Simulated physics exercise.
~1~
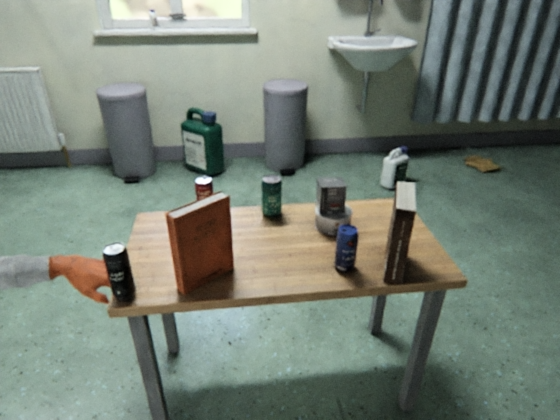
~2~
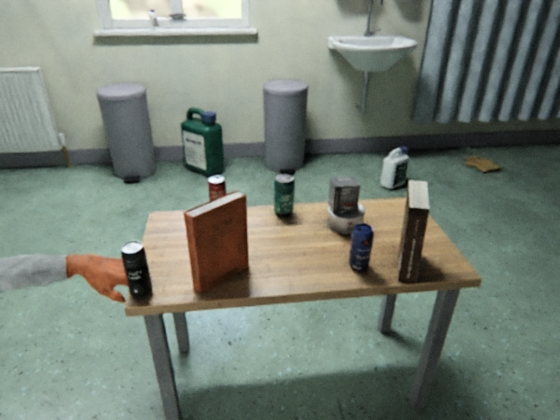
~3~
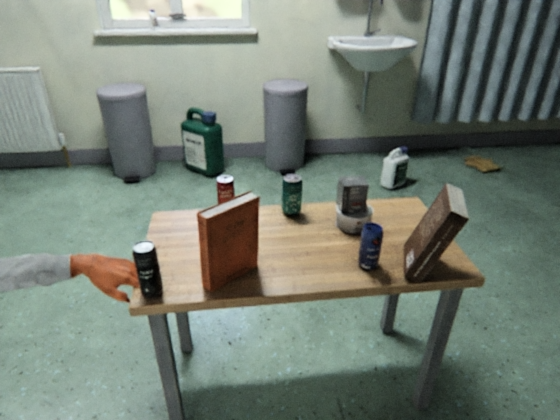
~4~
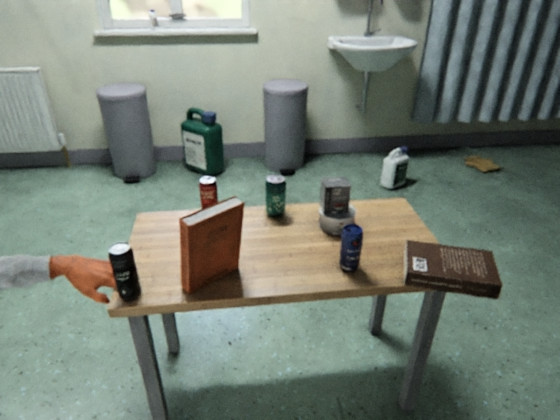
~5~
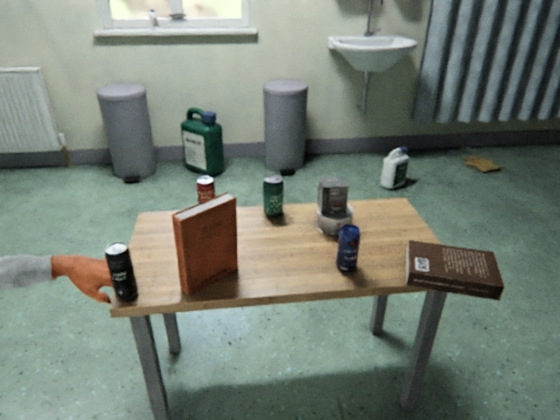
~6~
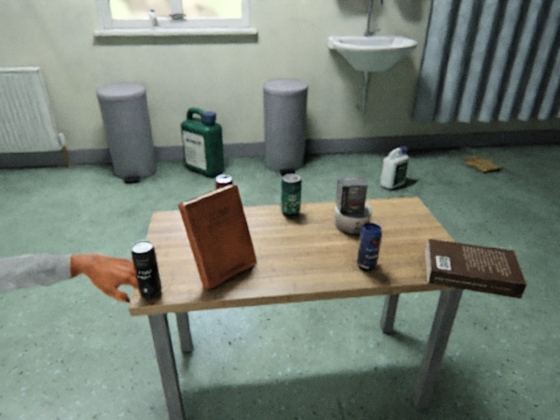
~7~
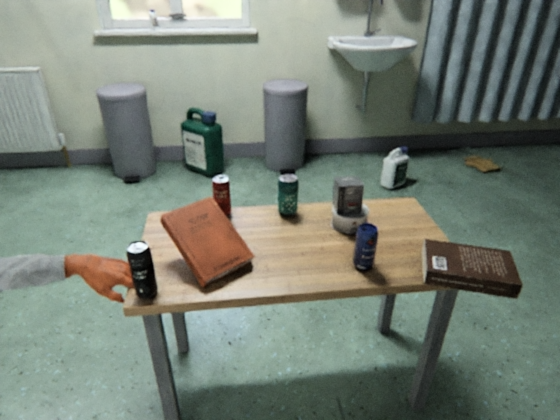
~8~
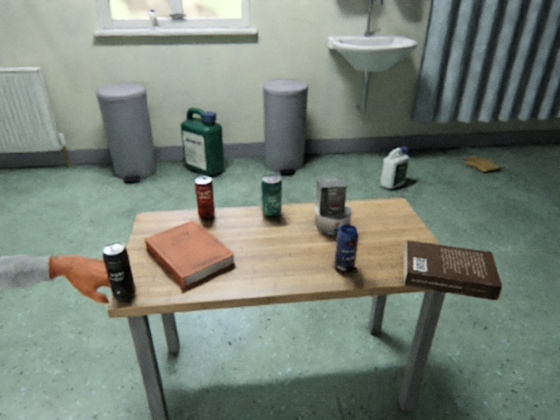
A side table holding books, cans and a tub slid right and back left twice, a hand at its left end; the brown book toppled first, then the orange one fell too, and both ended lying on the tabletop while the cans stayed upright.
